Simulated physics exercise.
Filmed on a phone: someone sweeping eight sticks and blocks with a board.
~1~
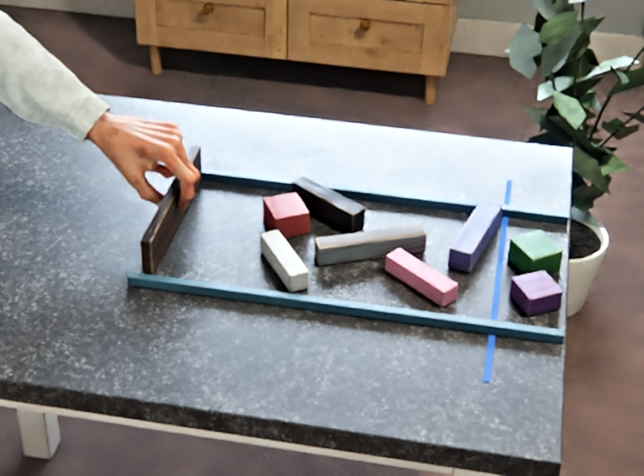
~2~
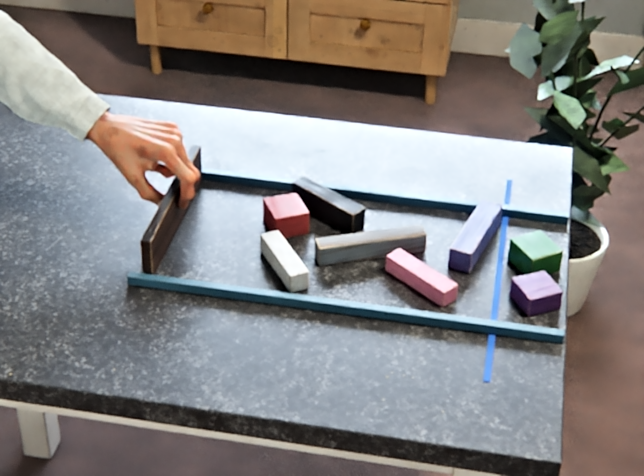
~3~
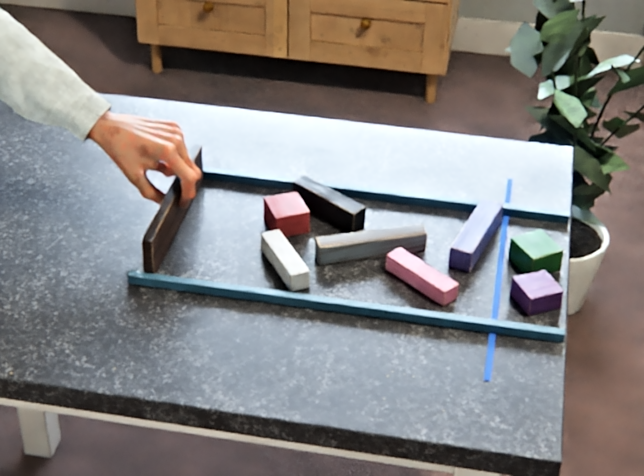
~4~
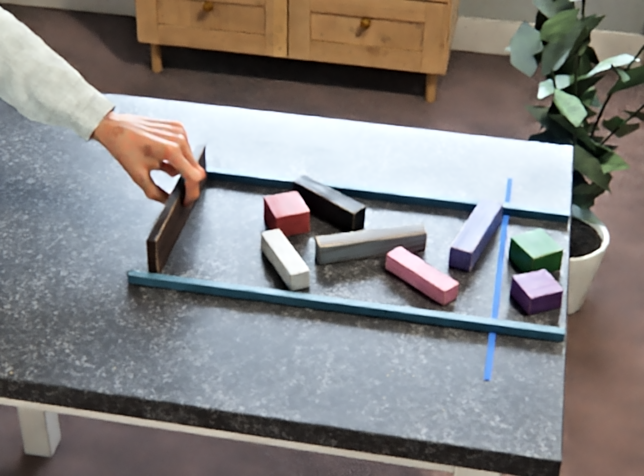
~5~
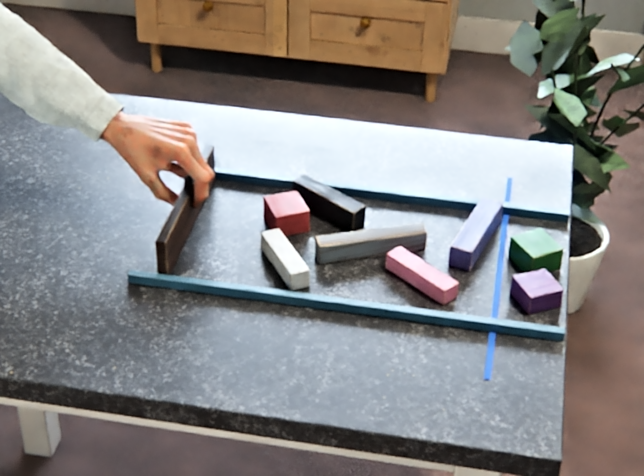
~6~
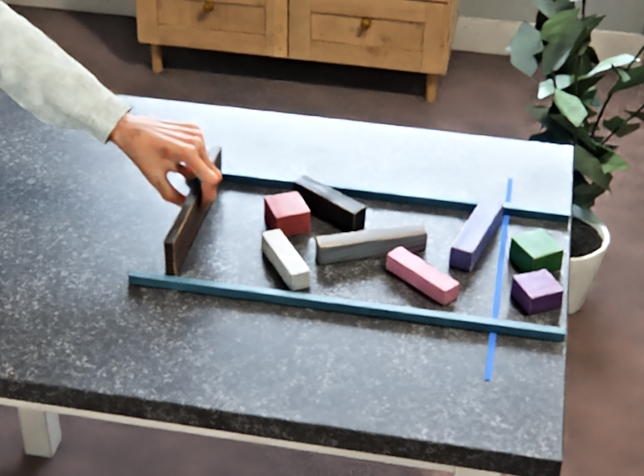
A dark board, held upright by a hand, slid slightly to the right between two teal rails, while the coloured blocks and sticks spread out ahead of it stayed still.
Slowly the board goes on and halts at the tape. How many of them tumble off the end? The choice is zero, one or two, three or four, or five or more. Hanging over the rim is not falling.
As it turns out, the number that fall off is three or four.
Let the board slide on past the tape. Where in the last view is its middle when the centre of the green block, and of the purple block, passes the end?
Near (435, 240) and (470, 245).
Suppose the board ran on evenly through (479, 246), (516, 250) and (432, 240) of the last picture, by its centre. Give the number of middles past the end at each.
The counts: 3, 5 and 0.
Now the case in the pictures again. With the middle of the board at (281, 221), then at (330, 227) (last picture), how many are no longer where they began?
The counts are 3 and 4.
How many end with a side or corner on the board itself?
That makes 3.
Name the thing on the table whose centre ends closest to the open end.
It is the pink bar.
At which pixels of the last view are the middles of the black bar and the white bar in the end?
About (539, 232), and the other about (508, 292).
A little later, none off yet; purple block at rest near (537, 292); green block at rest near (536, 253); blue bar at rest near (477, 234).
Next, none off yet; purple block at rest near (537, 292); green block shifted a little near (548, 257); blue bar shifted a little near (517, 246).
When it is over, the number that fall off is three or four; down, blue bar, green block and purple block.
